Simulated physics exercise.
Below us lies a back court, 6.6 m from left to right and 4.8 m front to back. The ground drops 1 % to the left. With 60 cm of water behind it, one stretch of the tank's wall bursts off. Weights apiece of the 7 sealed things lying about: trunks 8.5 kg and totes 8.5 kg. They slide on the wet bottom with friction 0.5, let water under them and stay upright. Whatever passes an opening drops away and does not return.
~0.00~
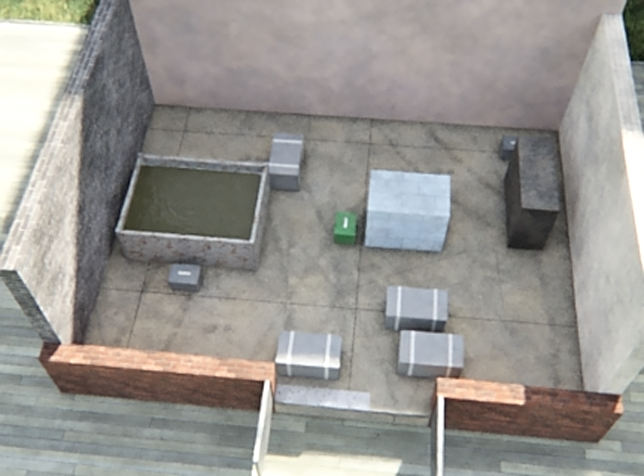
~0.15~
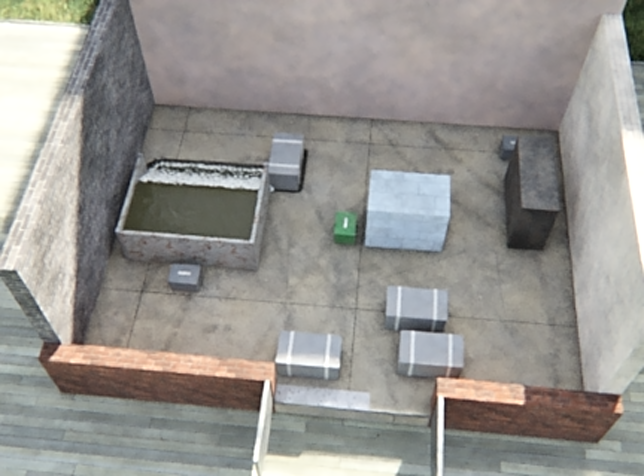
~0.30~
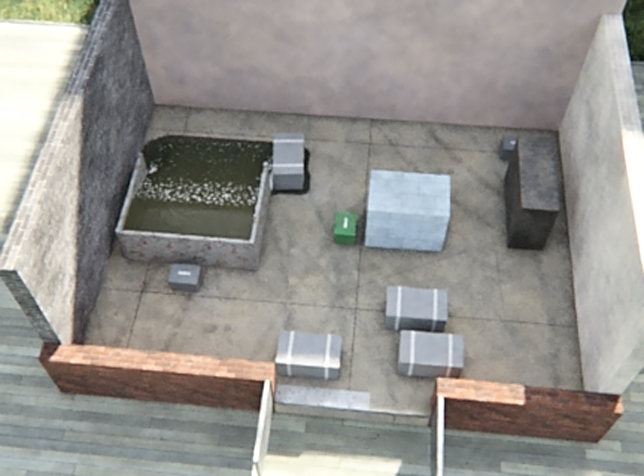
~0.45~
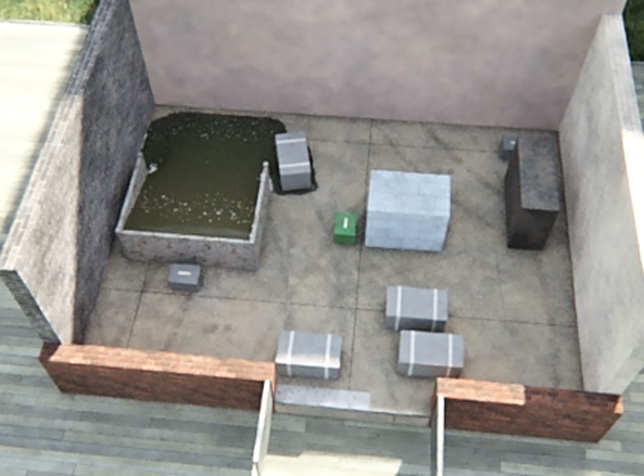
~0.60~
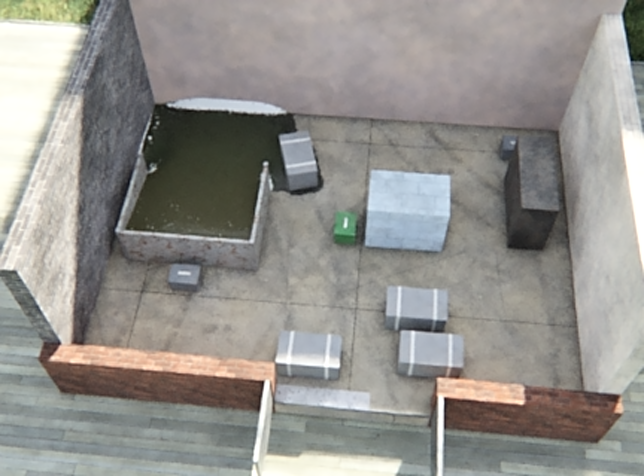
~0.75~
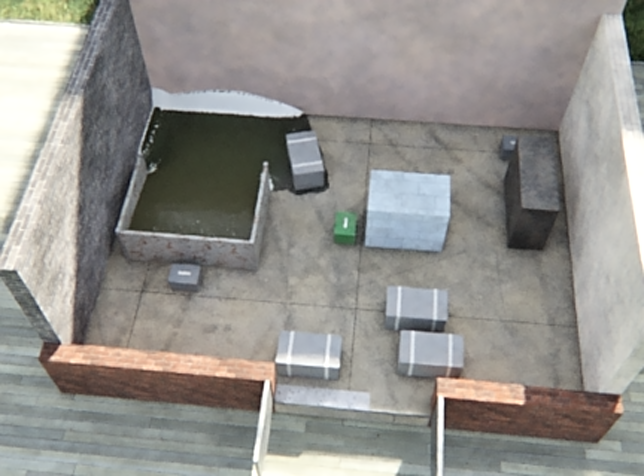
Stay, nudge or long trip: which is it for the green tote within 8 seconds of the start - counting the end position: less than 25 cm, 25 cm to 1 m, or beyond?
Green tote is nudged along.
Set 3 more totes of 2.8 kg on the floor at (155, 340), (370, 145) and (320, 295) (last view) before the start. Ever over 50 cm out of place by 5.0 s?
In that order: Less, more, short of it.
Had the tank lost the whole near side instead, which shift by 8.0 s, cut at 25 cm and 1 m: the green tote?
In that case the green tote holds its place.
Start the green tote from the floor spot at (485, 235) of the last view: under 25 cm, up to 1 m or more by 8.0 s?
It slides a little.
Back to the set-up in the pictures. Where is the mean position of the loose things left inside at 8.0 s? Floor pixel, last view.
Near (354, 300).
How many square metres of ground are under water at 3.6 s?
Some 18 m2.
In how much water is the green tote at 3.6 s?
Roughly 6 cm.
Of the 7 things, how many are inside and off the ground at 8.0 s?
At that moment 0.
After 1.6 s the green tote is near (346, 223), 0.0 m from its start, aground; 0 of 7 are out; 0 afloat.
After 3.6 s the green tote is near (347, 237), 0.2 m from its start, aground; 0 of 7 are out; 2 afloat.
After 5.6 s the green tote is near (341, 253), 0.5 m from its start, aground; 0 of 7 are out; 2 afloat.
After 8.0 s the green tote is near (341, 253), 0.5 m from its start, aground; 0 of 7 are out; 0 afloat.
